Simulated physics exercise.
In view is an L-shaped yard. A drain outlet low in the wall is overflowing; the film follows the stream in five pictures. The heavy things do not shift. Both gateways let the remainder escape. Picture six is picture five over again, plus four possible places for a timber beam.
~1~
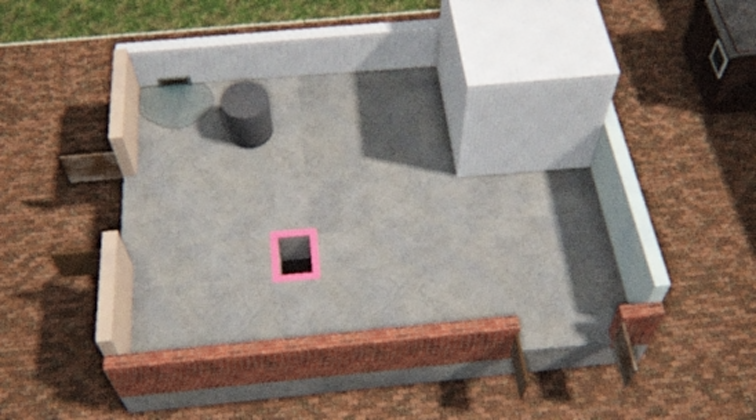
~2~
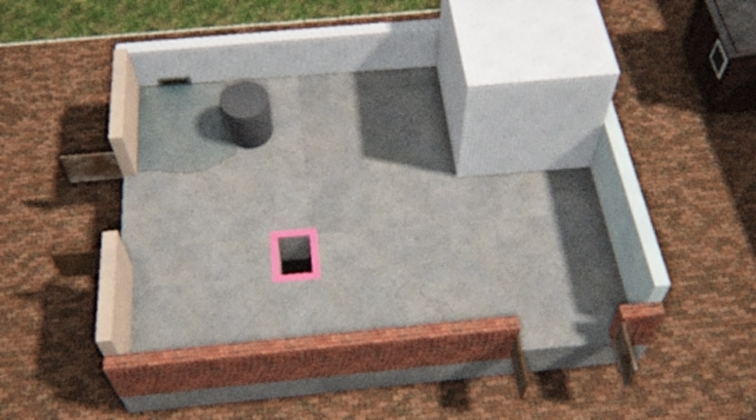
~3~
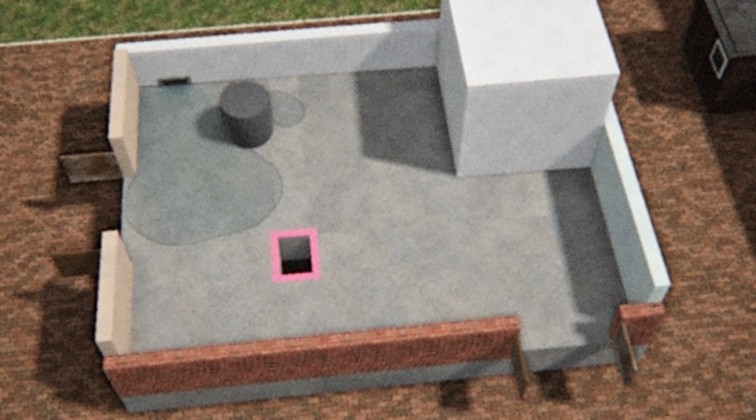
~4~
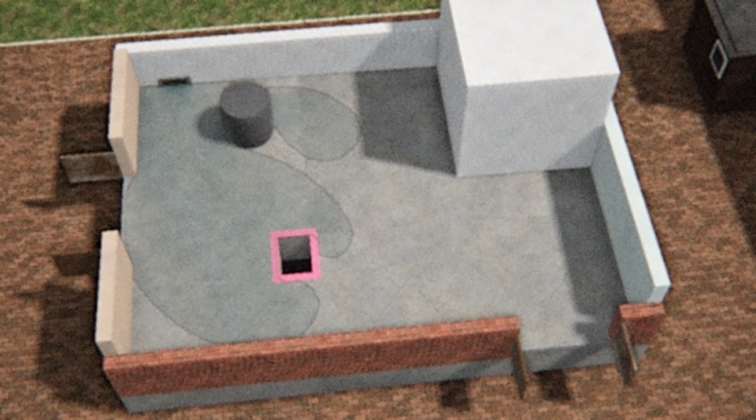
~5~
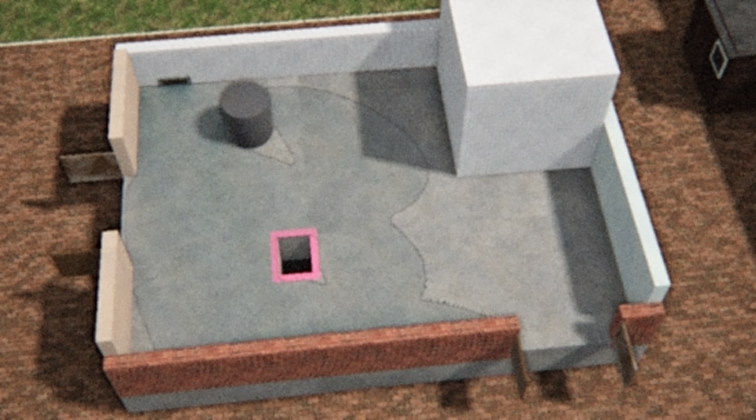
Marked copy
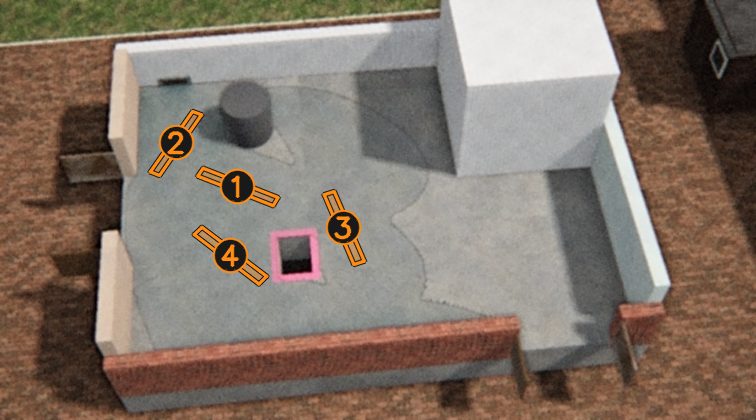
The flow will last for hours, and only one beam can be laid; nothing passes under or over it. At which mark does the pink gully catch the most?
The best spot is 4.
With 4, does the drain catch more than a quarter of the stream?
Yes, it does.
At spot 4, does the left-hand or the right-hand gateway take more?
More leaves on the right.
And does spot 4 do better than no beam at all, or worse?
Spot 4 is better.
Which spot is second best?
That is spot 3.
On the marked copy, 1 from (200, 172) to (275, 201); 2 from (154, 173) to (197, 113); 3 from (329, 193) to (359, 262); 4 from (198, 230) to (262, 280).
With 1, about 12 % of the stream goes into the pink gully, about 88 % out by the gates.
With 2, about 11 % of the stream goes into the pink gully, about 89 % out by the gates.
With 3, about 29 % of the stream goes into the pink gully, about 71 % out by the gates.
With 4, about 48 % of the stream goes into the pink gully, about 52 % out by the gates.
